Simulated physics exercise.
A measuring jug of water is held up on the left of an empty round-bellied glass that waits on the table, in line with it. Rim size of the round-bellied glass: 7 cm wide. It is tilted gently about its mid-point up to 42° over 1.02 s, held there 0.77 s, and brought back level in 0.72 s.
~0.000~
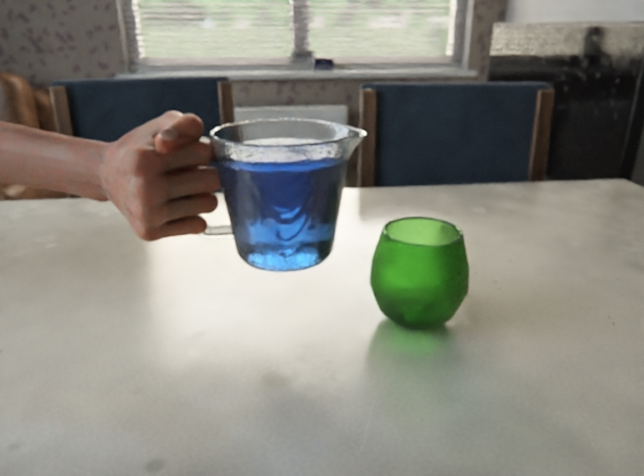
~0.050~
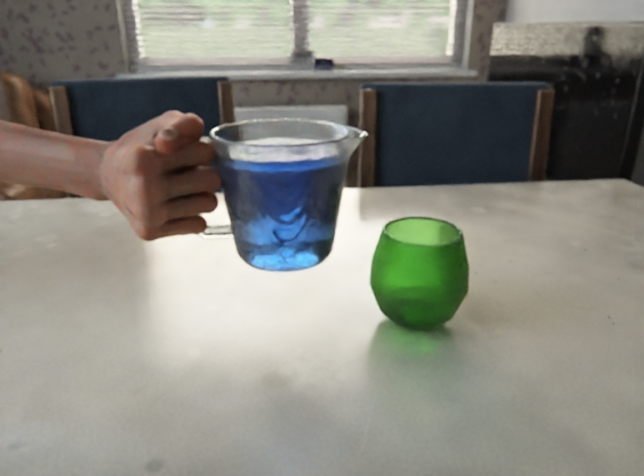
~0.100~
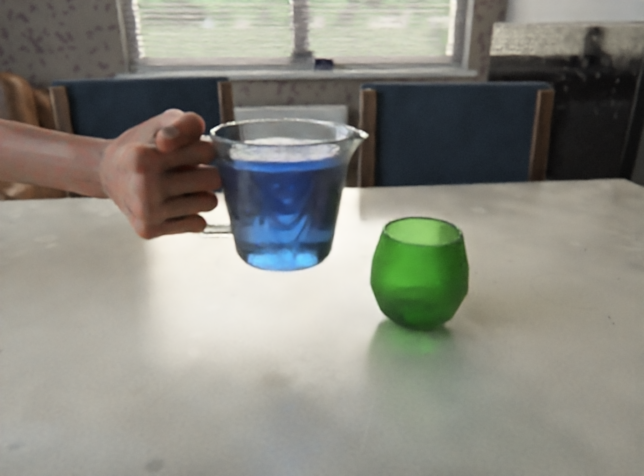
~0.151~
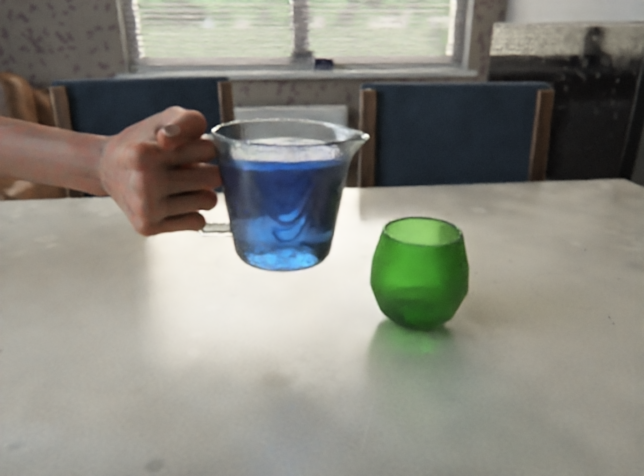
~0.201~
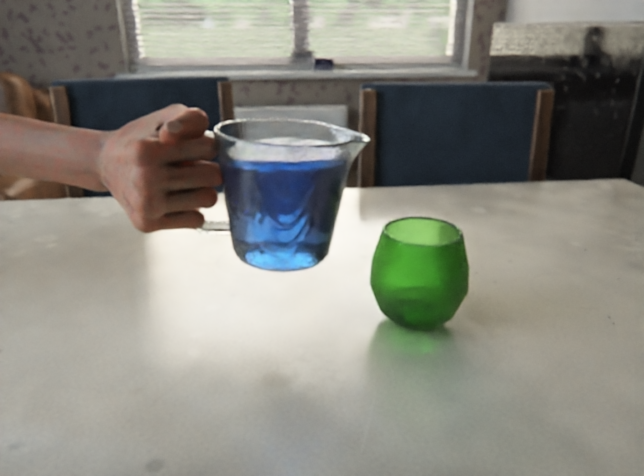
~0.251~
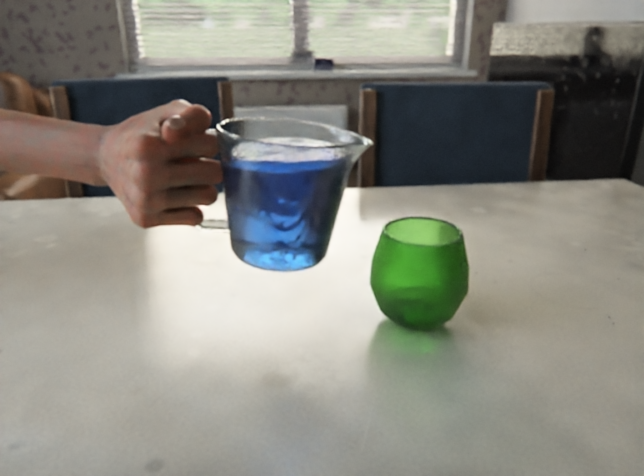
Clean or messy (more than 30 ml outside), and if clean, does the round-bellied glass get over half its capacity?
Neat, beyond half.
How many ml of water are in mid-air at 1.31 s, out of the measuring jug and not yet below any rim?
Close to 15 ml.
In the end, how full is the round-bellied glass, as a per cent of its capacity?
About 60 %.
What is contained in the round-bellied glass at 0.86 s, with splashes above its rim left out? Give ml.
Approx. 60 ml.
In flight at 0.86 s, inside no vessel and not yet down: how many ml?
It comes to some 40 ml.
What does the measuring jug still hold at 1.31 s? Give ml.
Roughly 500 ml is still in it.
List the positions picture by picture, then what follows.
The first frame shows tilt 0°; pouring edge (367, 132); surface from (233, 151) to (333, 148); the round-bellied glass's rim runs from (385, 234) to (458, 231).
The second frame shows tilt 0°; pouring edge (367, 132); surface from (230, 152) to (333, 148).
The third frame shows tilt 1°; pouring edge (368, 133); surface from (234, 151) to (332, 148).
The fourth frame shows tilt 2°; pouring edge (369, 135); surface from (235, 150) to (333, 149).
The fifth frame shows tilt 4°; pouring edge (370, 138); surface from (231, 151) to (337, 151).
The sixth frame shows tilt 6°; pouring edge (372, 141); surface from (233, 151) to (338, 150).
After 0.86 s the tilt is 40° and the round-bellied glass has 60 ml, the measuring jug 625 ml, and 0 ml is on the table.
After 1.31 s the tilt is 42° and the round-bellied glass has 205 ml, the measuring jug 505 ml, and 0 ml is on the table.
After 1.78 s the tilt is 42° and the round-bellied glass has 265 ml, the measuring jug 455 ml, and 0 ml is on the table.
After 2.29 s the tilt is 9° and the round-bellied glass has 285 ml, the measuring jug 440 ml, and 0 ml is on the table.
In the end the round-bellied glass has 285 ml, the measuring jug 440 ml, and 0 ml is on the table.
